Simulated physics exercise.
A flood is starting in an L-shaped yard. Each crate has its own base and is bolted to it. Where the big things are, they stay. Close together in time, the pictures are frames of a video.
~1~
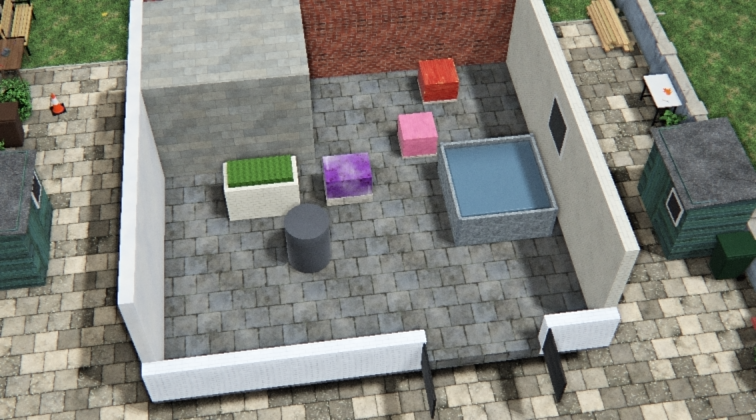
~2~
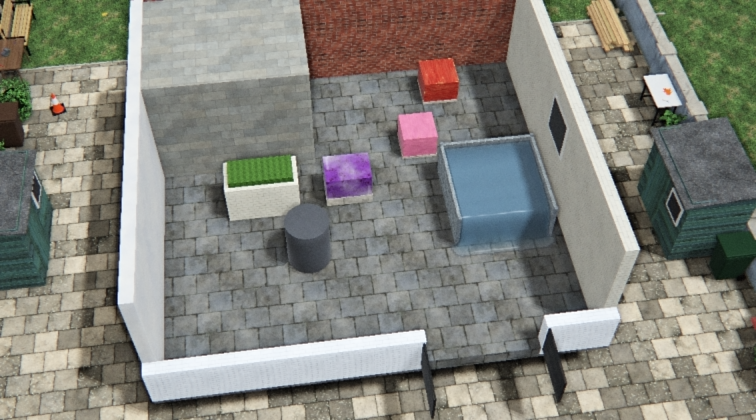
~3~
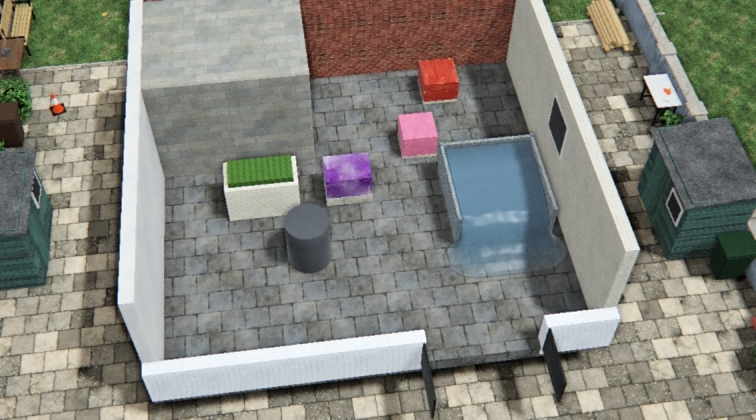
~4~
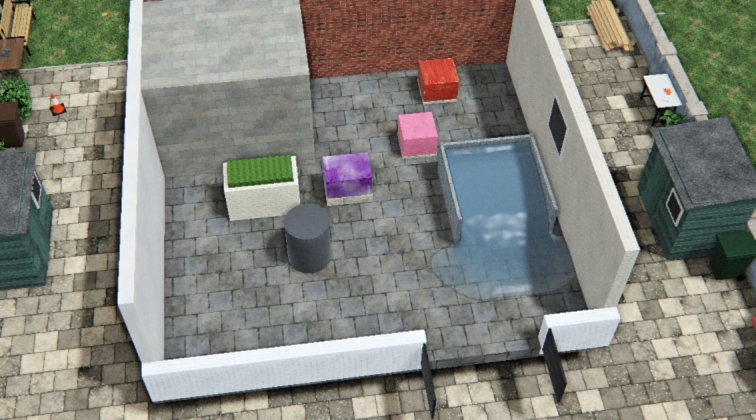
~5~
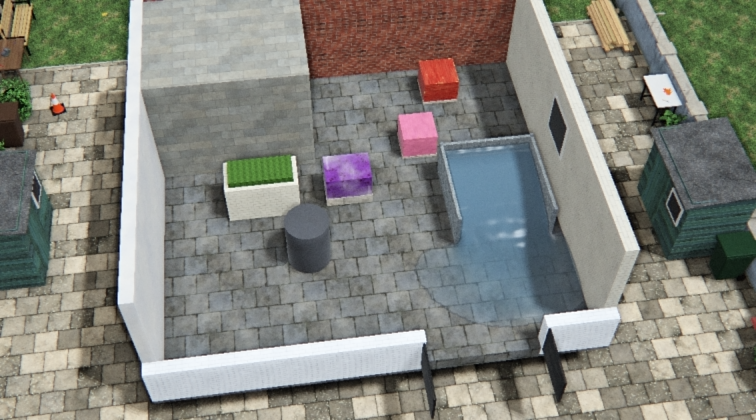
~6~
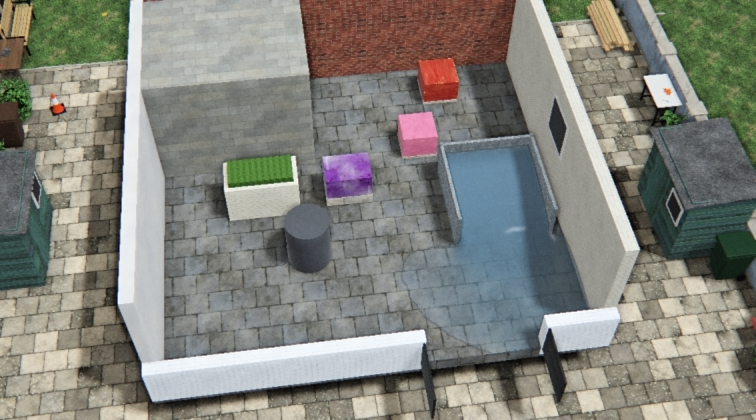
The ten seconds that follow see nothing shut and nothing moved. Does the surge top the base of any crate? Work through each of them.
Red crate: Remains dry; purple crate: Remains dry; pink crate: Remains dry.
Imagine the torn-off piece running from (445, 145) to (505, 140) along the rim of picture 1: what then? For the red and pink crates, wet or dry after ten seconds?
In short: Red crate gets drenched; pink crate gets drenched.
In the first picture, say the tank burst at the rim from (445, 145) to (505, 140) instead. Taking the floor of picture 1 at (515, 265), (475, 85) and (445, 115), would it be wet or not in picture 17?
First: Spared by the leak. Second: Reached by the flood. Third: Reached by the flood.
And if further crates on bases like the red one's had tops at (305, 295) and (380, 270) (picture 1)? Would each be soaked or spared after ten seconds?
Going in order, the first does get wet and the second does get wet.
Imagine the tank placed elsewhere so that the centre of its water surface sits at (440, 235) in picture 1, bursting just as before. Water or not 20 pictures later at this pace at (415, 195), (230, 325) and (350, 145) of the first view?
The first spot is not reached, the second inundated, and the third not reached.
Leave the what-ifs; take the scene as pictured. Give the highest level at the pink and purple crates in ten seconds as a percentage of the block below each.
Around 10 % and 10 %.
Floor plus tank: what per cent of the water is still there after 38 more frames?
Around 52 in a hundred.
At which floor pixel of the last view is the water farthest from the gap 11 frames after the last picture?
About (305, 364).
A moment on, water covers 20 % of the floor; the red crate not reached, the purple crate not reached, the pink crate not reached.
Next, water covers 20 % of the floor; the red crate not reached, the purple crate not reached, the pink crate not reached.
Then, water covers 30 % of the floor; the red crate not reached, the purple crate not reached, the pink crate not reached.
Later, water covers 55 % of the floor; the red crate water round its plinth, the purple crate not reached, the pink crate not reached.
In the end, water covers 65 % of the floor; the red crate stayed above the water, the purple crate stayed above the water, the pink crate stayed above the water.
